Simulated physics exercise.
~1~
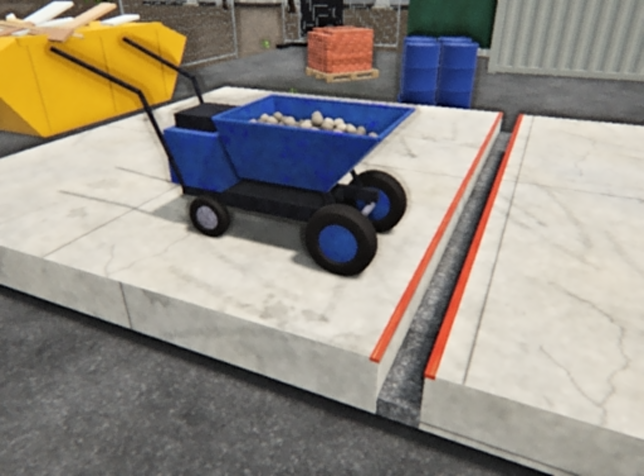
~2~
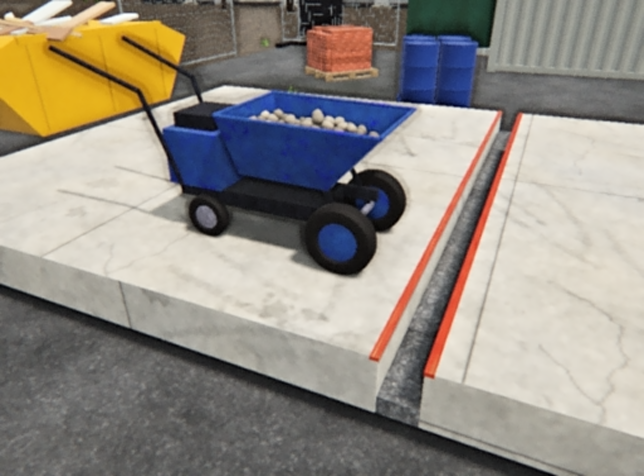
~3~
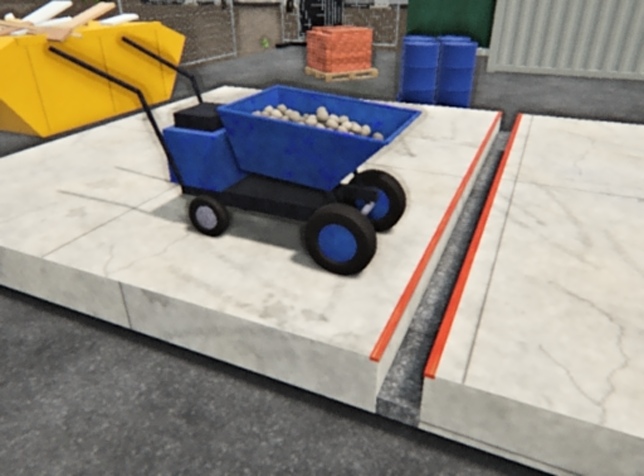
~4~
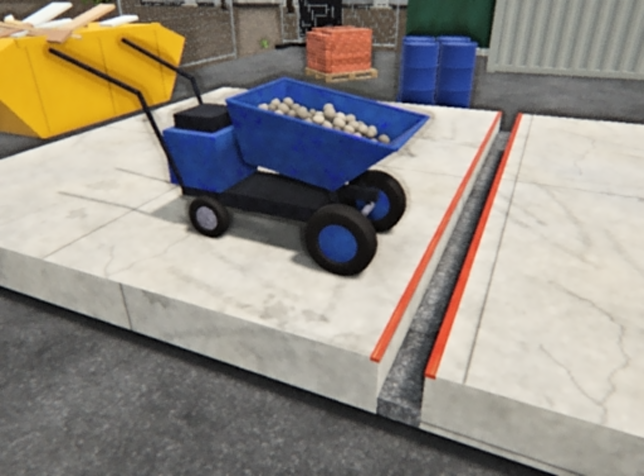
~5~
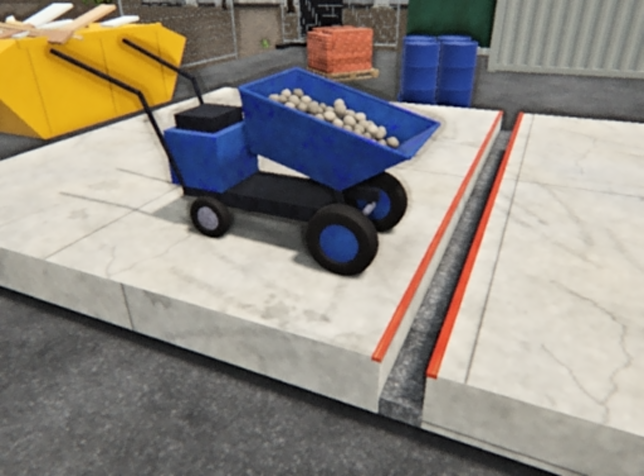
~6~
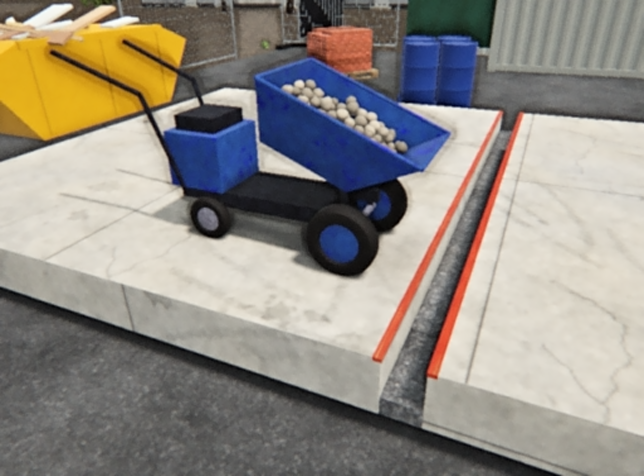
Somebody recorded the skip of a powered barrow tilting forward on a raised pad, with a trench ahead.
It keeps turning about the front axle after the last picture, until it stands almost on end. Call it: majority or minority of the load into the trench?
Minority.
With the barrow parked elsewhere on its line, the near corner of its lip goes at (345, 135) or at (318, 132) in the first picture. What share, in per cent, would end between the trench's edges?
Some 60 in a hundred, then some 70 in a hundred.
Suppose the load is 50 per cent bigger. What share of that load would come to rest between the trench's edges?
Something like 0 in a hundred.
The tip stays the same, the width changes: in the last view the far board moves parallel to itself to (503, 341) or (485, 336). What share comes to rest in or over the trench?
Result, try 1: 90 in a hundred; try 2: 60 in a hundred.
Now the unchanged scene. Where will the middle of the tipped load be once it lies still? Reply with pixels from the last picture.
The centre comes to rest close to (522, 278).
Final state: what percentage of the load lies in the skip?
It is some 25 percent.
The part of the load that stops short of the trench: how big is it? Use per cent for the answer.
My estimate is around 0 percent.
Just after the last frame, skip tipped steeply; every one in the skip.
A moment on, skip tipped right over; roughly two thirds in the skip; roughly a third beyond it; just a few falling.
Further on, skip tipped right over; roughly a quarter in the skip; just a few in or heaped over the trench; the larger part beyond it.
When it is over, skip tipped right over; roughly a quarter in the skip; just a few in or heaped over the trench; the larger part beyond it.
